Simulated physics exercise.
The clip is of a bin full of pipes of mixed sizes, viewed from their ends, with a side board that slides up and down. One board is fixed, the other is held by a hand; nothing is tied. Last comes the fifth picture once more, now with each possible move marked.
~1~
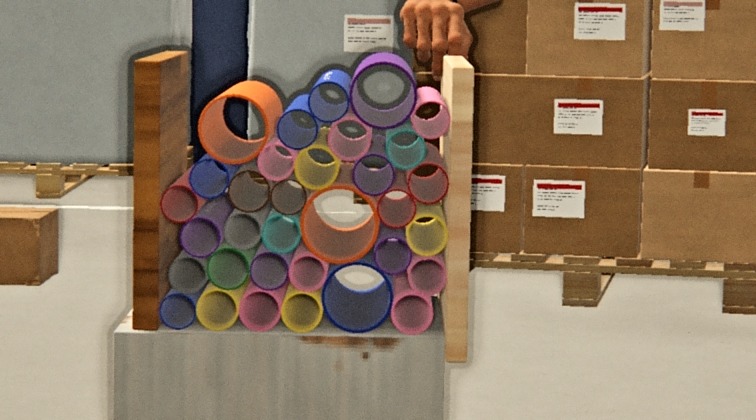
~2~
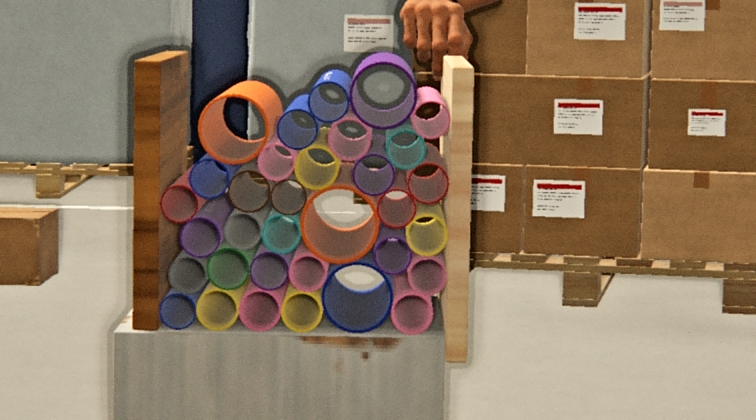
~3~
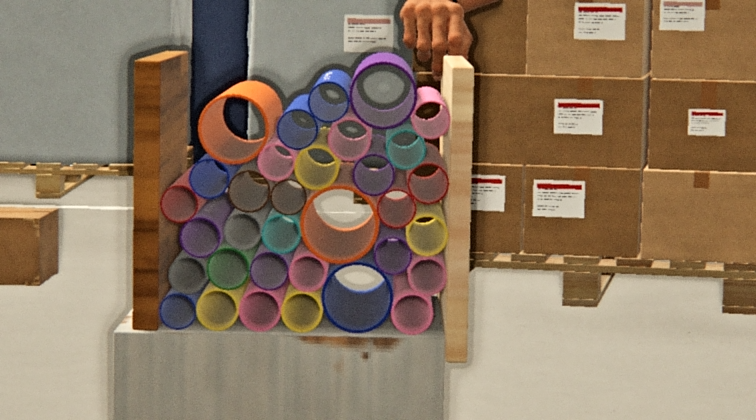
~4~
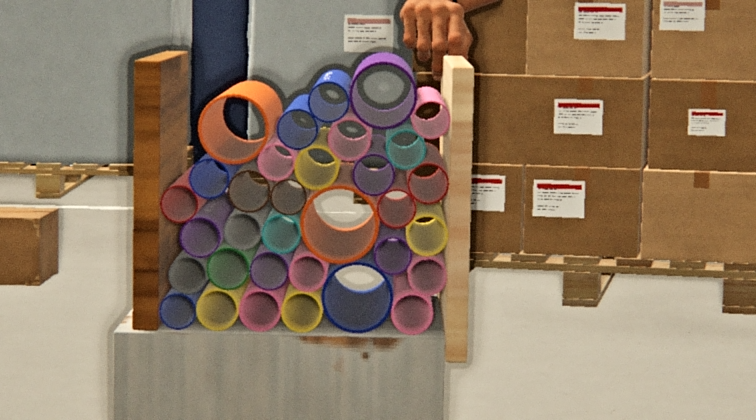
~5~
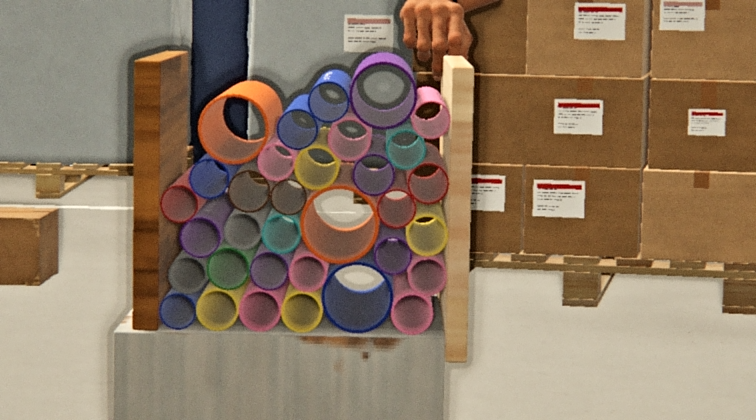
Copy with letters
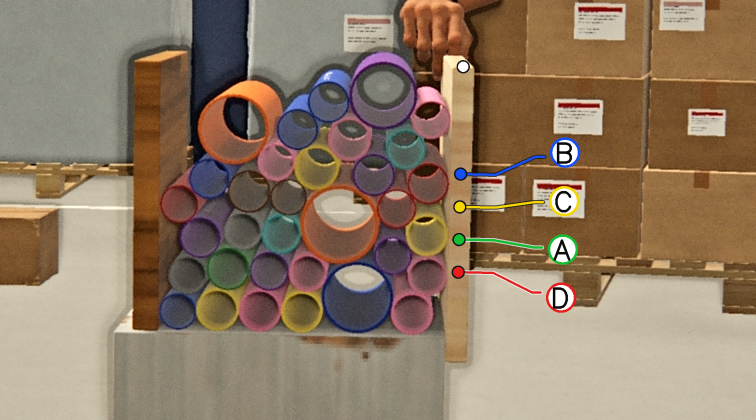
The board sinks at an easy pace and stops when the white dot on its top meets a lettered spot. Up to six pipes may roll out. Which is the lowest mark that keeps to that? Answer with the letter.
Stop at A.
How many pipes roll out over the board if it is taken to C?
At C the number is one.
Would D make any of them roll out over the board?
Yes.
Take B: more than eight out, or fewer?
It loses fewer than eight.
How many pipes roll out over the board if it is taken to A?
At A the number is four.
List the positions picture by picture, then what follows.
A blue pipe (178, 311); a pink pipe (412, 314); an orange pipe (340, 224), in the first frame.
An orange pipe (340, 224); a turquoise pipe (281, 234), in the second frame.
A brown pipe (289, 197); a pink pipe (431, 119), in the third frame.
A purple pipe (383, 95); side board (454, 196), in the fourth frame.
A blue pipe (178, 311); a pink pipe (412, 314); an orange pipe (340, 224), in the fifth frame.
On the marked copy, A at (459, 239); B at (461, 174); C at (460, 207); D at (458, 272); the white dot at (463, 67).
With A. Early on, top of the board (450, 145).
Further on, top of the board (448, 234).
At the end, top of the board (448, 238), four out over the board.
As for the rest, B none out over the board; C one out over the board; D more than six out over the board.
